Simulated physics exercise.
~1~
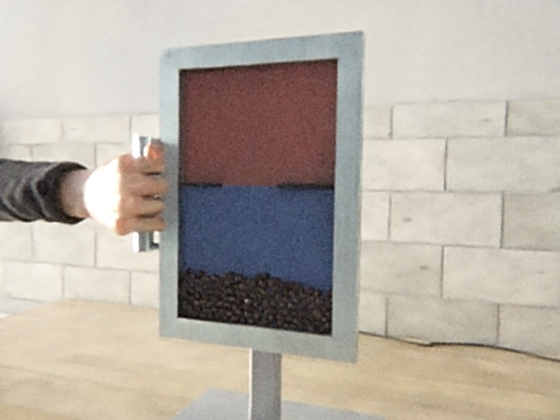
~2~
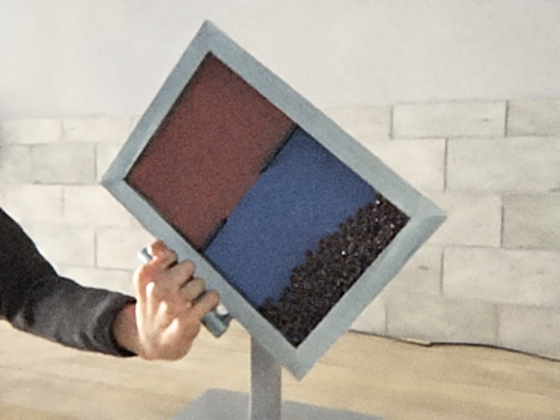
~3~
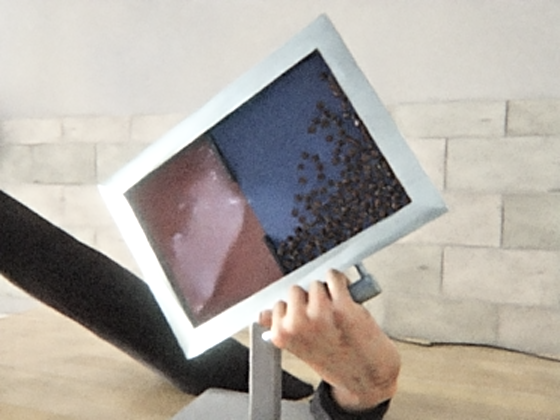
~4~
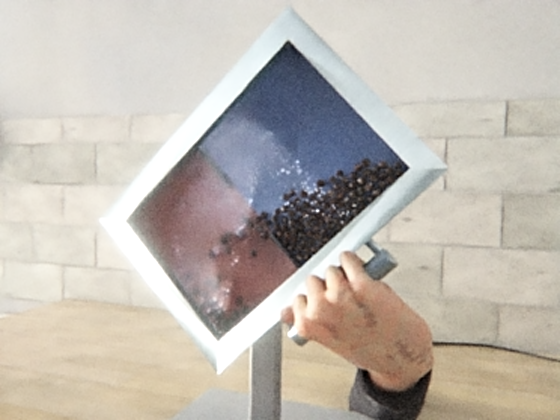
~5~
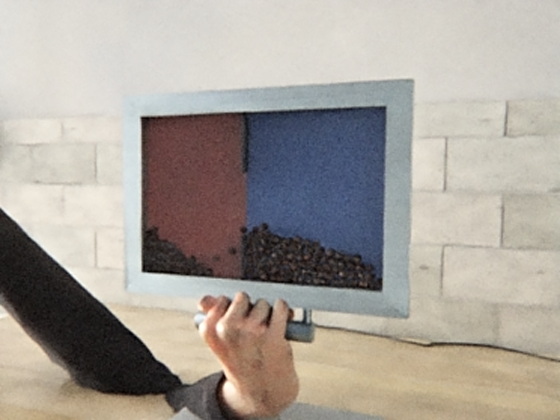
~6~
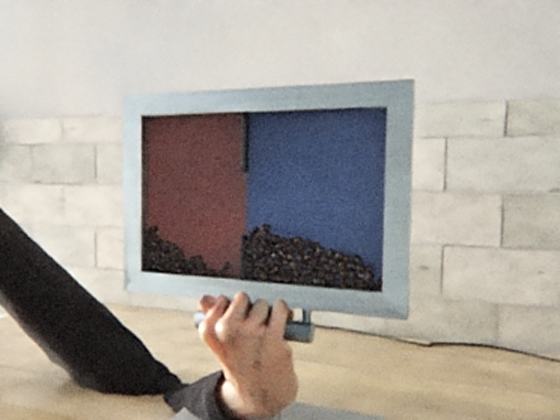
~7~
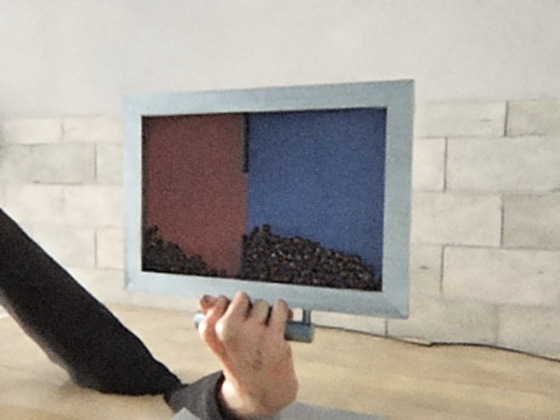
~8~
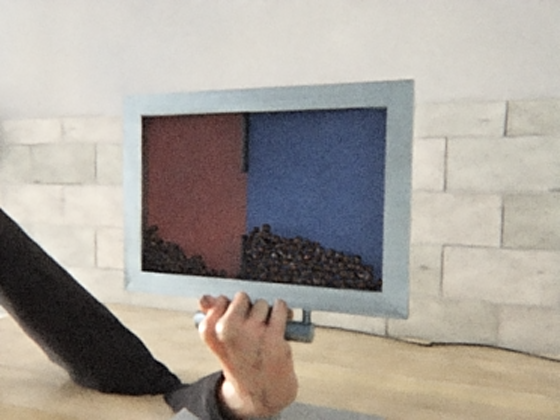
The clip opens on an upright, clear-fronted box on a stand, its red chamber above a blue one, with dark beads lying along the bottom of the blue and a hand gripping the handle at the left. The hand turns the box anticlockwise, and the beads slide along the blue chamber. It tips well past level, blue side uppermost, and beads tumble down towards the divider. As the hand swings it partway back clockwise, some spill through the gap into the red. The box stops level and stays still, with a smaller pile in red at left and a larger one in blue at right.
